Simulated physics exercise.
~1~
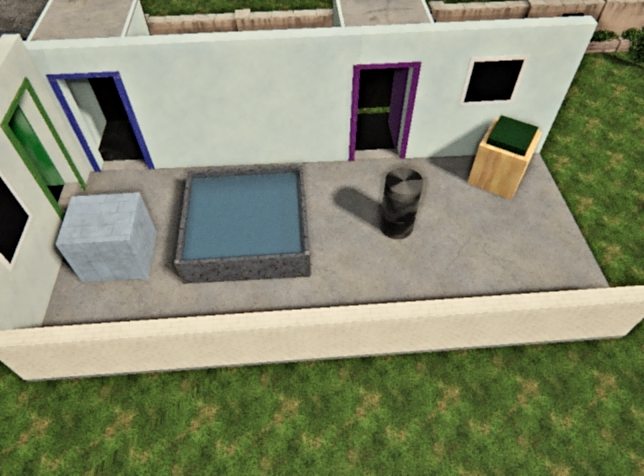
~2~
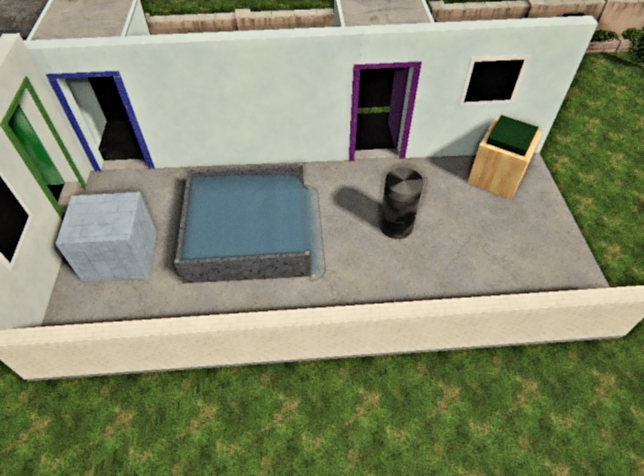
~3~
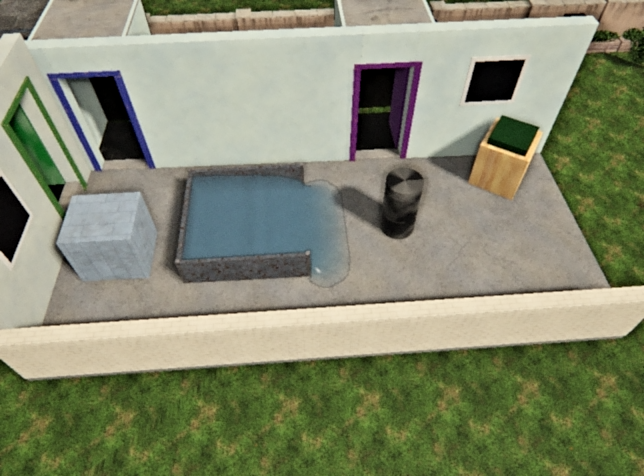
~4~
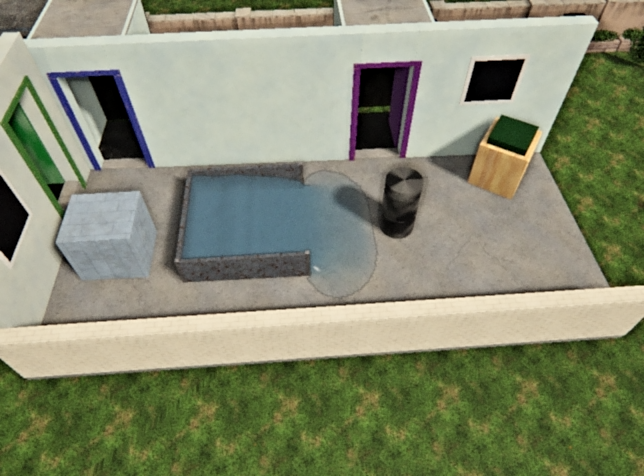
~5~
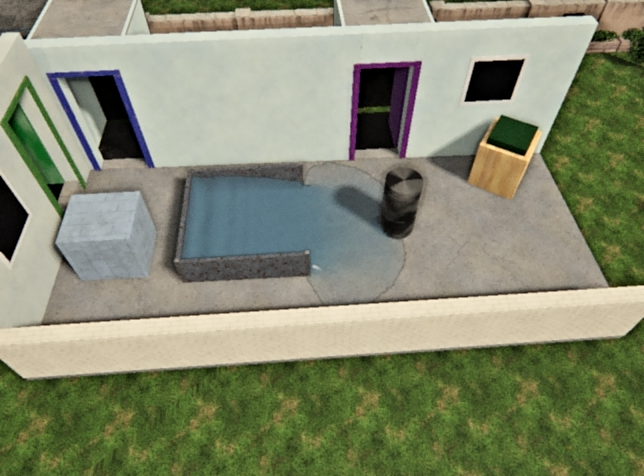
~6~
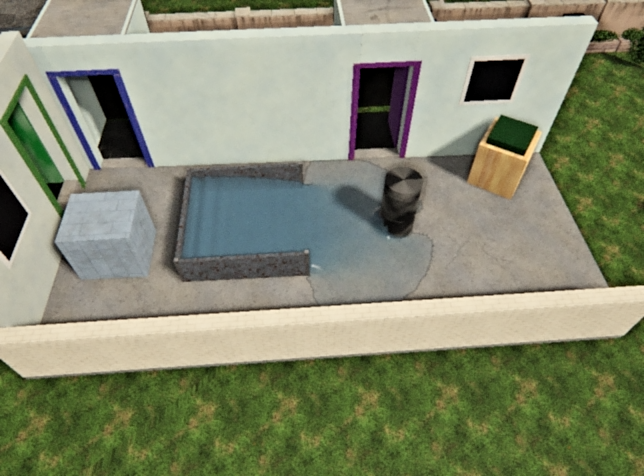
Water tank in a walled back alley losing its right side, water pouring out and spreading rightward across paving around a dark cylinder.
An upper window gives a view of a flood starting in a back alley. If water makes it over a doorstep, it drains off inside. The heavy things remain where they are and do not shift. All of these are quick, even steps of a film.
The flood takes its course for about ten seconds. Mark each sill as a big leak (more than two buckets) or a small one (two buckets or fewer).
Purple door: Big; blue door: Small; green door: Small.
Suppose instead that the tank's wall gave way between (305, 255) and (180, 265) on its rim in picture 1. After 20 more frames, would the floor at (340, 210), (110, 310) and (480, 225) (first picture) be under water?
Listed order gives left alone; sopping; sopping.
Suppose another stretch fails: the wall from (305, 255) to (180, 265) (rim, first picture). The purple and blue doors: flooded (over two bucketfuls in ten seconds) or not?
The purple one ends up below, and the blue one ends up above.
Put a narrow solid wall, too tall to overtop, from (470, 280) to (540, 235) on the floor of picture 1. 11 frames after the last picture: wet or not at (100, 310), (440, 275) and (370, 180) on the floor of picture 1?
Taking the points in order - unwetted, wetted, wetted.
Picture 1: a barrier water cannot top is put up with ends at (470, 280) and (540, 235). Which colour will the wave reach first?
I say the purple door.
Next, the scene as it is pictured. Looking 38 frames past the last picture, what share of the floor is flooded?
That works out to some 55 in a hundred.
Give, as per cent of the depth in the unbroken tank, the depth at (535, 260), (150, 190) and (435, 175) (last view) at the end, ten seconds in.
Estimated readings in sequence: 10, 0, 12 percent.
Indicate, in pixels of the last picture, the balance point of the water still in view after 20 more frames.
The water centres close to (394, 230).
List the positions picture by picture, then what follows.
Still water in the water tank at (245, 213), in the first picture.
Water pours out at (303, 222) and has run to (316, 276), in the second picture.
The front is at (332, 281), out from the gap at (304, 223), in the third picture.
Water pours out at (303, 223) and has run to (357, 282), in the fourth picture.
The front is at (390, 278), out from the gap at (303, 223), in the fifth picture.
The front is at (427, 252), out from the gap at (303, 223), in the sixth picture.
A moment on, water covers 40 % of the floor; the purple door wet at the sill, nothing in, the blue door not reached, the green door not reached.
Next, water covers 55 % of the floor; the purple door under two buckets in, the blue door not reached, the green door not reached.
Then, water covers 55 % of the floor; the purple door over two buckets in, the blue door not reached, the green door not reached.
Later, water covers 55 % of the floor; the purple door far over two buckets in, the blue door not reached, the green door not reached.
In the end, water covers 50 % of the floor; the purple door far over two buckets in, the blue door not reached, the green door not reached.
